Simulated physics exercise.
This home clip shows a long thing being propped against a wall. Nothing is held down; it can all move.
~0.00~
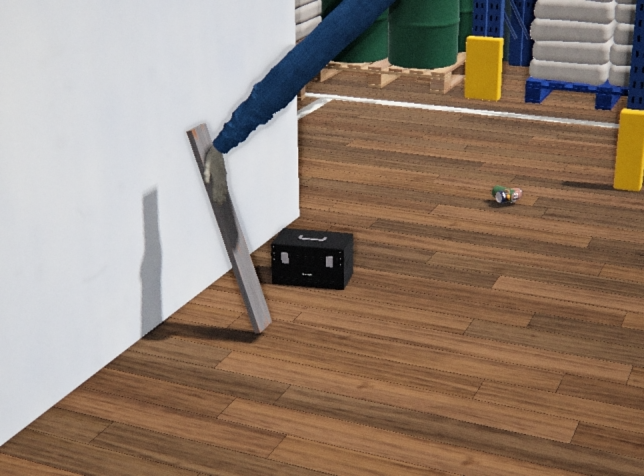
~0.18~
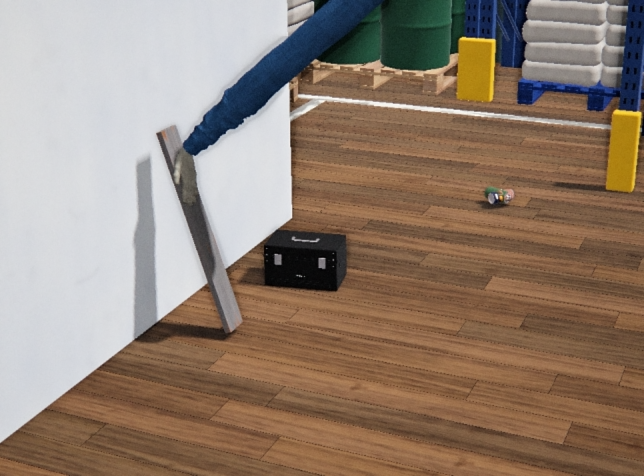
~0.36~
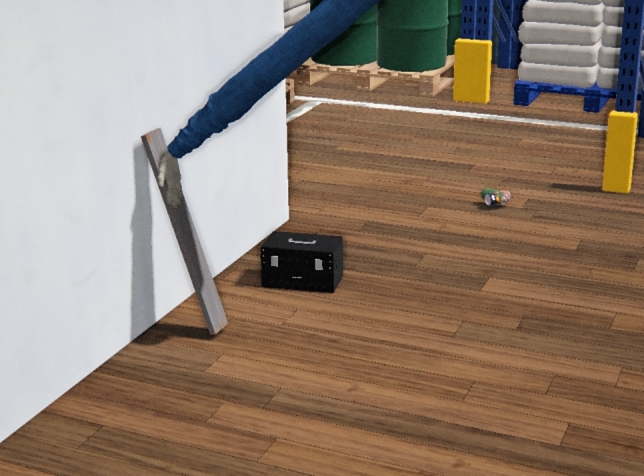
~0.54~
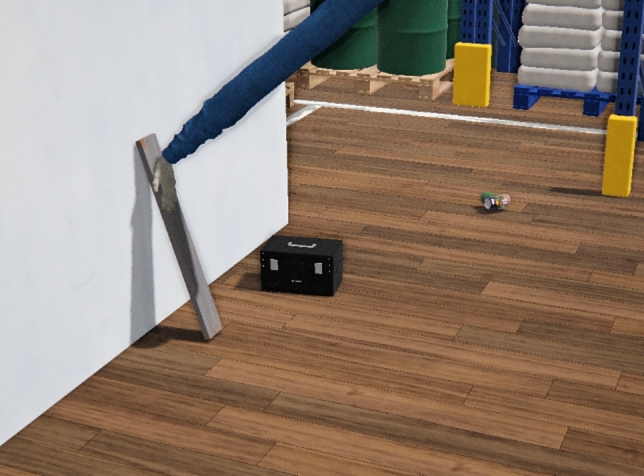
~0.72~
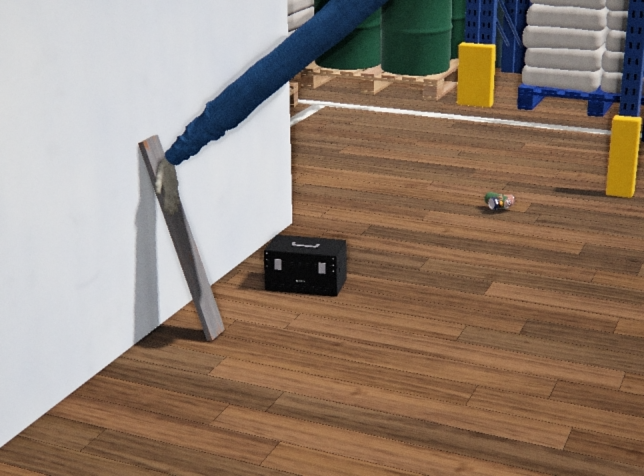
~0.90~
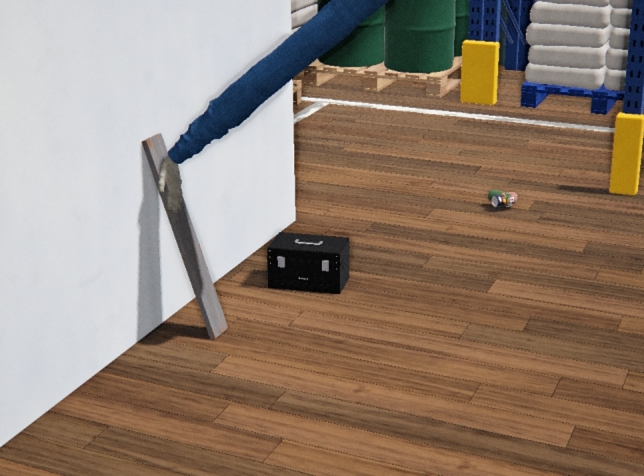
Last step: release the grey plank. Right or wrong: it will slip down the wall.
Wrong.
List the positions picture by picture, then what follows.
The first frame shows not yet at the wall; grey plank (231, 230); black toolbox (313, 259).
The second frame shows not yet at the wall; grey plank (201, 230); black toolbox (306, 260).
The third frame shows not yet at the wall; grey plank (186, 233); black toolbox (302, 262).
The fourth frame shows not yet at the wall; grey plank (180, 238); black toolbox (302, 265).
The fifth frame shows propped up under the hand; grey plank (183, 239); black toolbox (306, 265).
The sixth frame shows propped up under the hand; grey plank (186, 237); black toolbox (309, 263).
Around 1.30 s, nothing moves.
Around 1.80 s, grey plank resting near (186, 238).
Finally (2.2 s), both still in place. Final places as the last picture's camera would see them, grey plank near (186, 238). The plank holds.
